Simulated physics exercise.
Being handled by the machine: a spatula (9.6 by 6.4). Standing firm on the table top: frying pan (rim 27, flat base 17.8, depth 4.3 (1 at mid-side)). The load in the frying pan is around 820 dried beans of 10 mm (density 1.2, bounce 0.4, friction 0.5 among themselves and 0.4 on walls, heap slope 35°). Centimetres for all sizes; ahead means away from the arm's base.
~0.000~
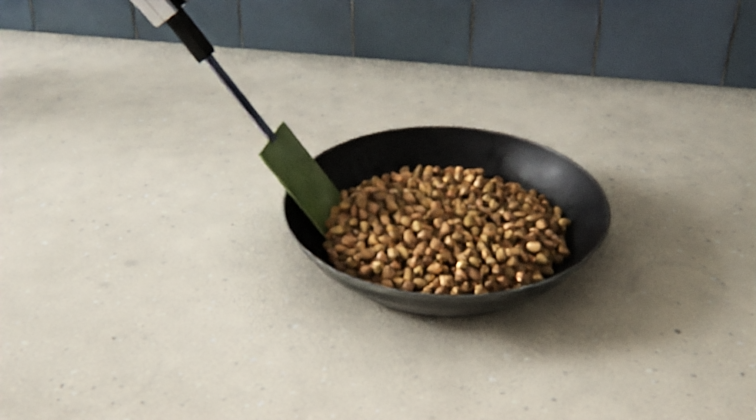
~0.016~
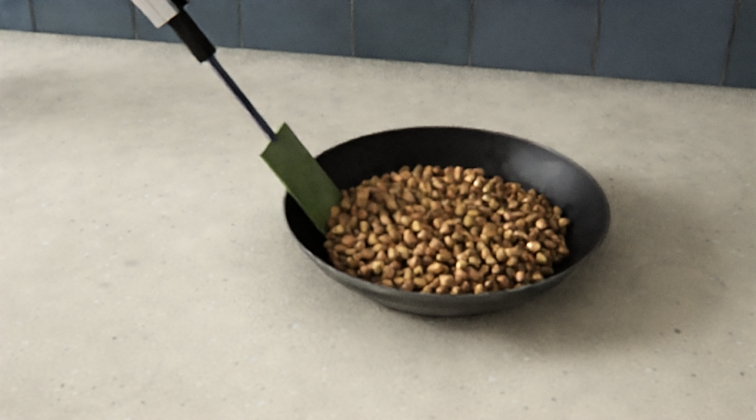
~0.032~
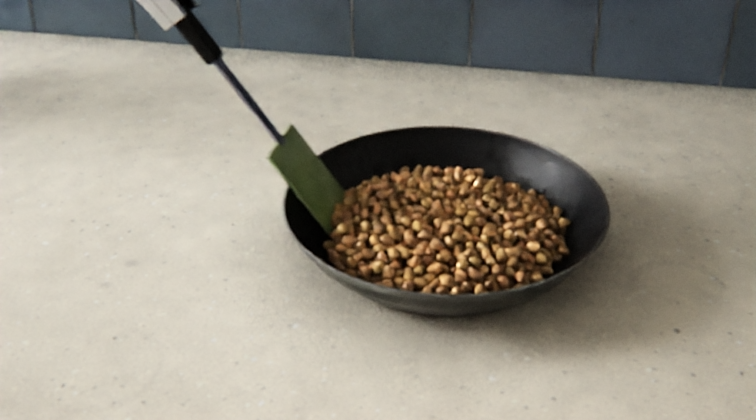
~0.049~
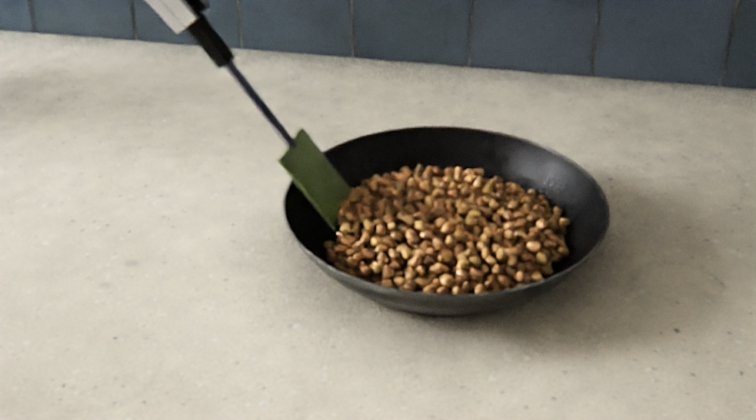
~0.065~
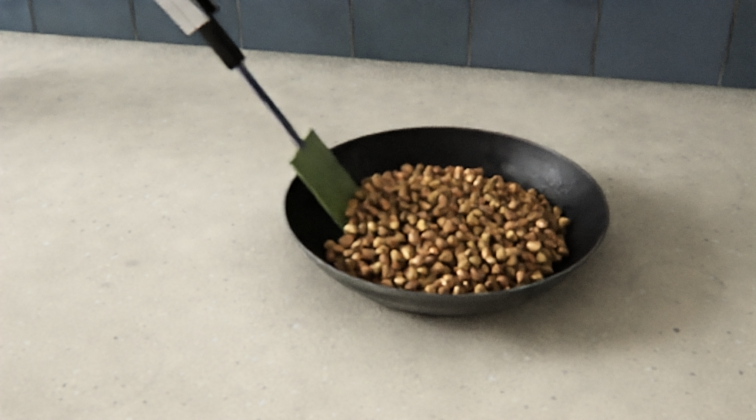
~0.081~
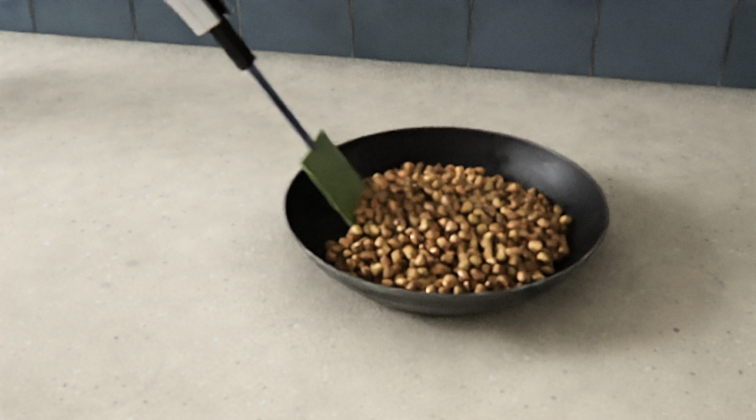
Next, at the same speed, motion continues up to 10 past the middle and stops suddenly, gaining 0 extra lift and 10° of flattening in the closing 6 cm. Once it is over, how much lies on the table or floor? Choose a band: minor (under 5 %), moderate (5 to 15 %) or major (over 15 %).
Moderate.
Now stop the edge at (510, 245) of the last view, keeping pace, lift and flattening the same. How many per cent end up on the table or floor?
About 0 per cent.
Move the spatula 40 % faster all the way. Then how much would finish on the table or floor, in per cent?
10 %.
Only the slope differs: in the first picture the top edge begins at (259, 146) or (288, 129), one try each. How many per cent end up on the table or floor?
Around 5 per cent, then around 10 per cent.
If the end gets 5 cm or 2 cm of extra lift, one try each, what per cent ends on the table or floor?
I'd say close to 10 percent for the first and close to 15 percent for the second.
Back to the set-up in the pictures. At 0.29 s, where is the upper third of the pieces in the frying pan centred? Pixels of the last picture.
I'd say close to (541, 218).
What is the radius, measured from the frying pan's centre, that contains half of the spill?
Distance, approx.: 18 cm.
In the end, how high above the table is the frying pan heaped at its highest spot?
About 6.0 cm above the table.
After 0.18 s, sloping 54°, highest piece 5 above the table; 819 in the frying pan.
After 0.29 s, sloping 51°, highest piece 6 above the table; 819 in the frying pan.
After 0.54 s, sloping 44°, highest piece 6 above the table; 740 in the frying pan, 74 on the table or floor, 5 on the blade or in flight.
After 1.59 s, sloping 44°, highest piece 6 above the table; 739 in the frying pan, 80 on the table or floor.
In the end, 739 in the frying pan, 80 on the table or floor. That is 10 % on the table or floor.
